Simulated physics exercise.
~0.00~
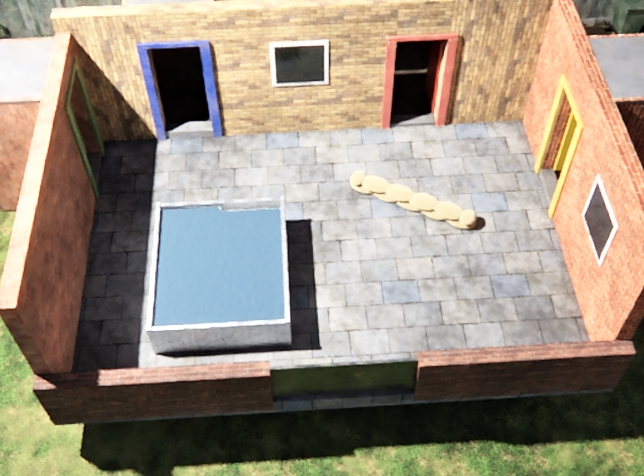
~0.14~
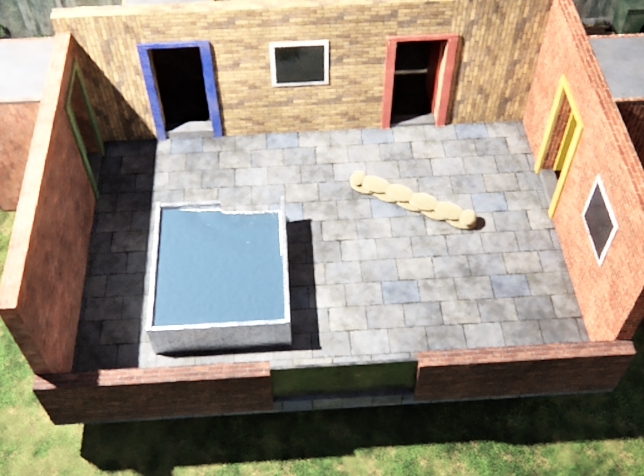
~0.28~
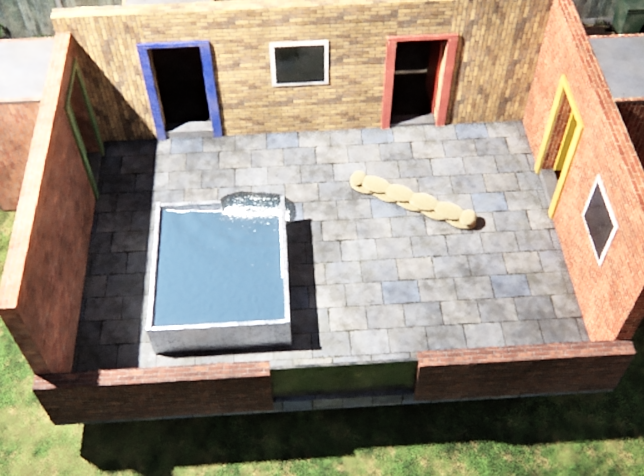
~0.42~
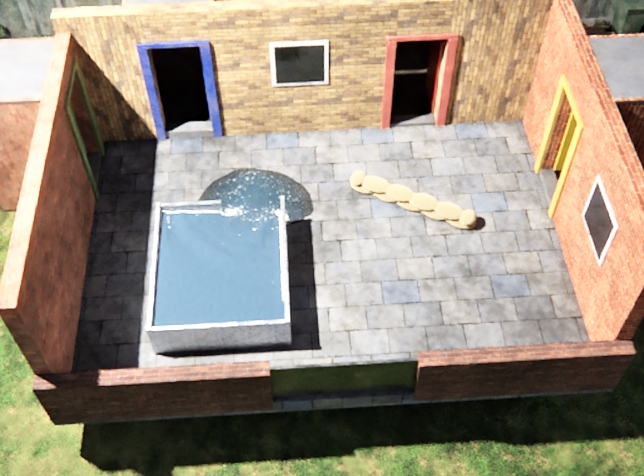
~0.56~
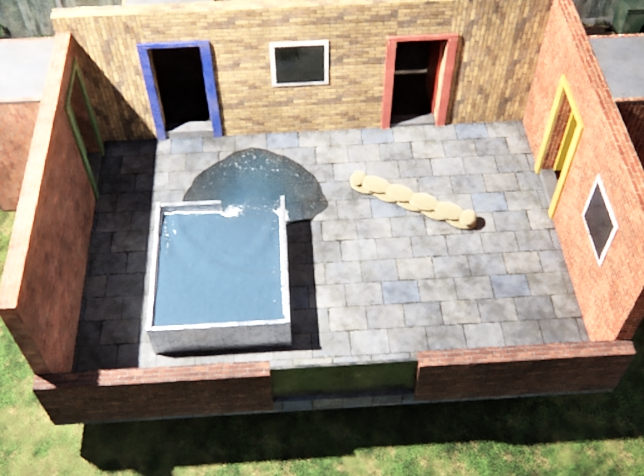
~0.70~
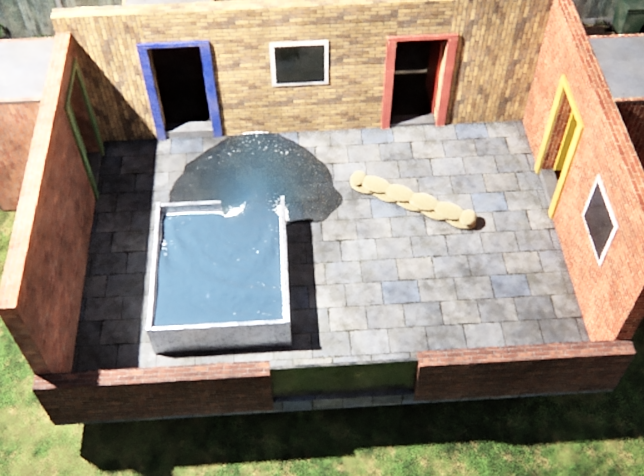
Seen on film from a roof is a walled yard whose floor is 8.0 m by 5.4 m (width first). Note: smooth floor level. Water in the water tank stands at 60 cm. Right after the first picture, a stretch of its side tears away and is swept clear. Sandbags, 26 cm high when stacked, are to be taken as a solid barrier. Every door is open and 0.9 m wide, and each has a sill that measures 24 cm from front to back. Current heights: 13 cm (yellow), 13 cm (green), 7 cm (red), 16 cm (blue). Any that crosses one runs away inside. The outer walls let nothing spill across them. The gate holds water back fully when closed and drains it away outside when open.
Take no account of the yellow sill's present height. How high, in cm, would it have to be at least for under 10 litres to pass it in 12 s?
At least about 10 cm.
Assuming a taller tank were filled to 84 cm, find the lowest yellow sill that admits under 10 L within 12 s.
About 15 cm.
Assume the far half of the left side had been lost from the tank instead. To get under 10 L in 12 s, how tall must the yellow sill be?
Then the minimum is about 8.0 cm.
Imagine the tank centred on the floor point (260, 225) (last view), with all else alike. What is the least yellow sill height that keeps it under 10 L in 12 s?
At least roughly 13.5 cm high.
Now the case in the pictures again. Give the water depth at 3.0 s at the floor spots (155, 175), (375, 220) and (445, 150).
Ordered as asked: 5, 1, 6 cm.
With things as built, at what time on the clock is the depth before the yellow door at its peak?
4.0 s.
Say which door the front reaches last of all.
Yellow.
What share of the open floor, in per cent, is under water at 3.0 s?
Approximately 35 % of the floor.
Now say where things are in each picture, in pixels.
The water tank at (220, 263) is whole and still, 60 cm deep; the yellow door at (557, 154) is dry, in the first picture.
The front is at a hidden place, 0.3 m from the gap on the far side; 0.2 m2 of floor is wet, 60 cm left at the back, in the second picture.
The front is at (238, 196), 0.7 m from the gap on the far side; 0.7 m2 of floor is wet, 60 cm left at the back, in the third picture.
The gap is on the far side, the front 1.3 m out at (238, 174); the back of the water tank holds 60 cm, in the fourth picture.
The front is at (248, 152), 1.8 m from the gap on the far side; 2.9 m2 of floor is wet, 60 cm left at the back, in the fifth picture.
The gap is on the far side, the front 2.2 m out at (238, 136); the back of the water tank holds 60 cm; the yellow door at (557, 154), 5.2 m from the gap, is still 4.0 m from the nearest water, in the sixth picture.
After 1.4 s water covers 15 % of the floor, deepest (35 cm) near (259, 221); it has not reached the yellow door.
After 3.0 s water covers 35 % of the floor, deepest (26 cm) near (267, 146); it has not reached the yellow door.
After 12.0 s water covers 95 % of the floor, deepest (10 cm) near (263, 388); 7 cm at the yellow door, 0 litres in over its 13 cm sill.
At the yellow door as built, the water arrived by 3.4 s and peaked near 13 cm at 4.0 s.
With a sill of 9 cm, 21 litres would have come in within the 12 s; with 12 cm, 2 litres. So under 10 litres takes about 10 cm.
